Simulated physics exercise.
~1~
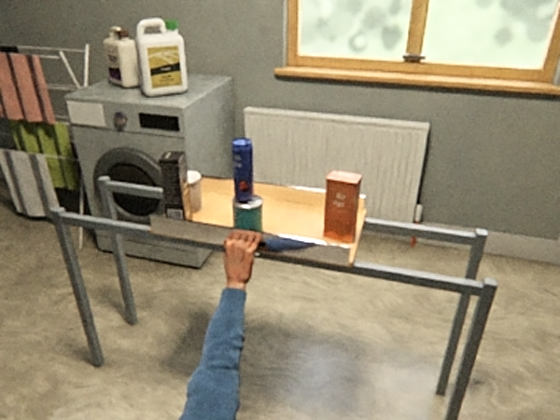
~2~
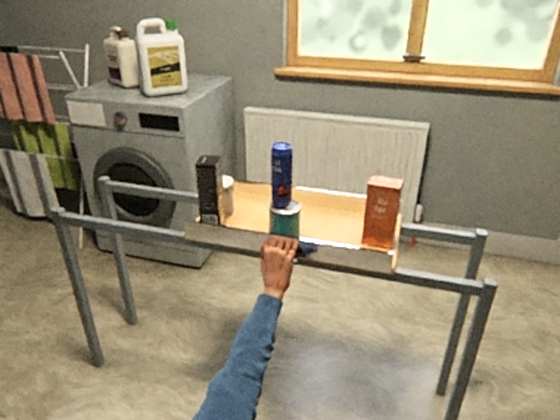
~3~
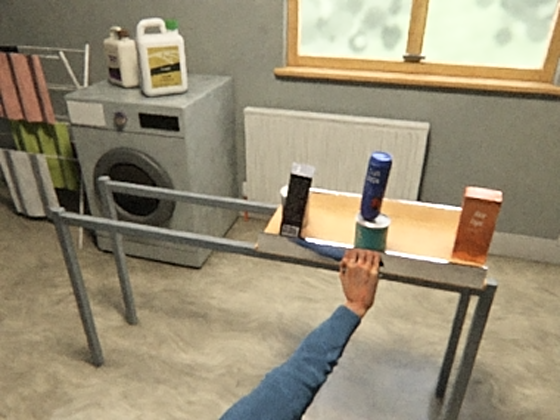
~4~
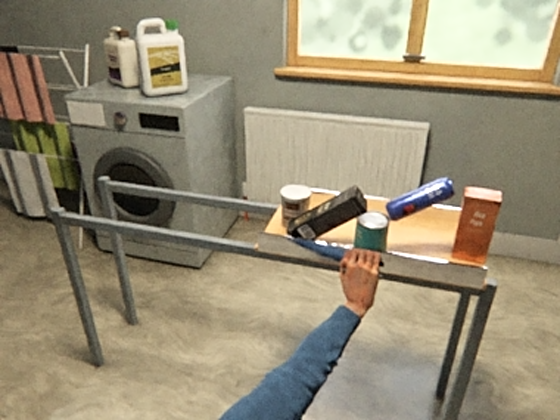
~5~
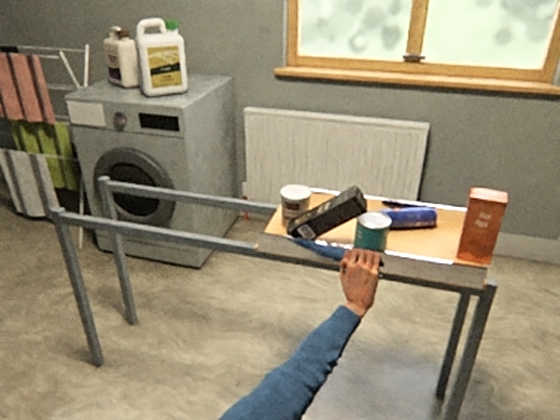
A hand sliding a tray of containers right along a metal rack, black carton and blue can toppling, the others left standing.
